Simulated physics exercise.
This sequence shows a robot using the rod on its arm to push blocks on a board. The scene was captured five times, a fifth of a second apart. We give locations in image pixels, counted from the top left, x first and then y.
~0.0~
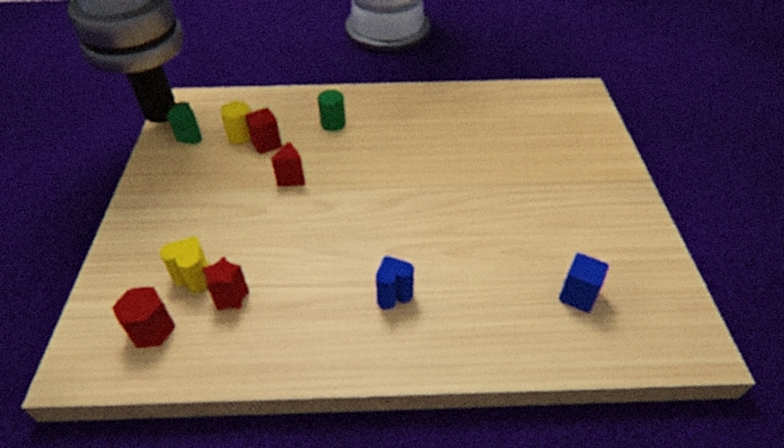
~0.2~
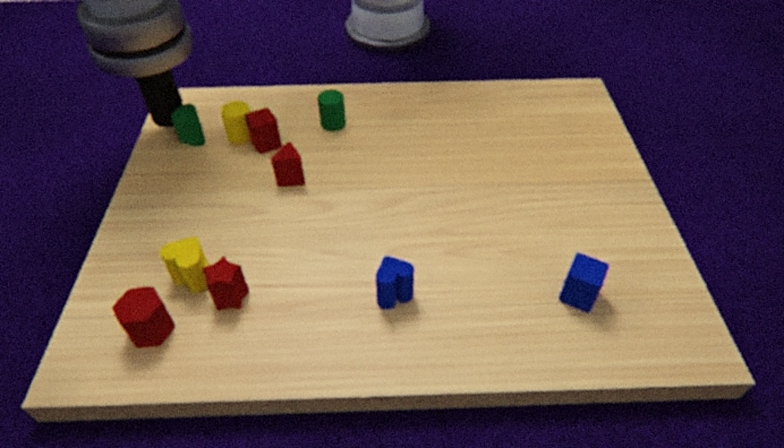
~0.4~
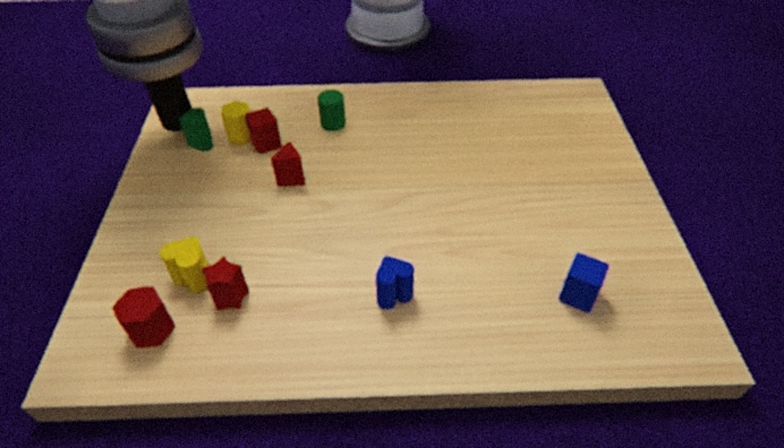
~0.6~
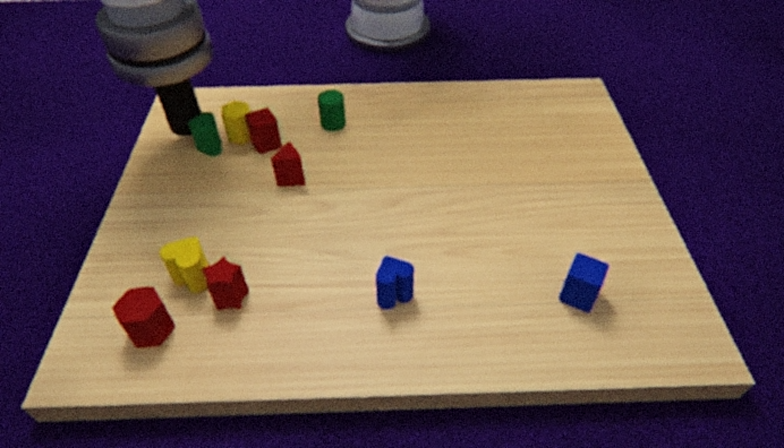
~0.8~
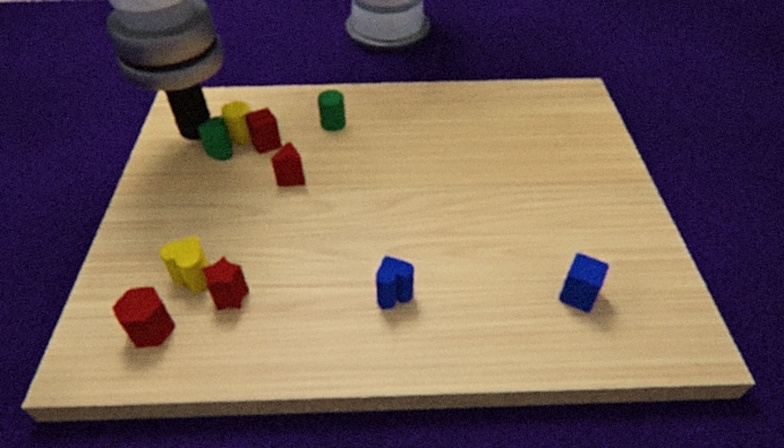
A pale wooden board lies on a dark purple surface, seen from a fixed, raised view in front. A green block, a yellow one and two red ones sit at upper left near a green cylinder, with yellow and red blocks at lower left and two blue ones lower centre and right. A robot arm's dark rod pushes the leftmost green block a short way right and slightly nearer.
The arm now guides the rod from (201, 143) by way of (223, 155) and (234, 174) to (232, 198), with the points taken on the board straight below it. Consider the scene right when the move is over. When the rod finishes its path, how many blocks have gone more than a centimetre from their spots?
It should be one, as far as I can tell.
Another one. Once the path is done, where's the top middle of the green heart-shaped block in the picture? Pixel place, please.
I'd guess (257, 150).
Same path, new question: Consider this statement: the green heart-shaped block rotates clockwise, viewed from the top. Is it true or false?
That is false.
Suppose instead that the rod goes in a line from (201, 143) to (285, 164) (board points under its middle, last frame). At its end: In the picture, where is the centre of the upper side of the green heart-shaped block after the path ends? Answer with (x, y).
It comes to (283, 155).
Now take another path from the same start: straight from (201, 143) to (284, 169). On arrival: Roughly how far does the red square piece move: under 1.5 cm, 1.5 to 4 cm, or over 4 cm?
It falls in the 1.5 to 4 cm band.
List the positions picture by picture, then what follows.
The first frame shows lower end of the rod (162, 114), tops of blocks, green heart-shaped block (181, 110), yellow hexagonal block (235, 109).
The second frame shows rod (170, 118), green heart-shaped block (185, 111).
The third frame shows rod (179, 122), green heart-shaped block (194, 116).
The fourth frame shows rod (188, 126), green heart-shaped block (203, 120).
The fifth frame shows rod (197, 131), green heart-shaped block (213, 125), yellow hexagonal block (235, 109).
The first path, step by step. One third of the way, rod (220, 143); green heart-shaped block (238, 137).
Two thirds of the way, rod (231, 162); green heart-shaped block (256, 149), turned 30° anticlockwise.
At the end, rod (228, 186); green heart-shaped block (257, 150), turned 40° anticlockwise; yellow hexagonal block not moved.
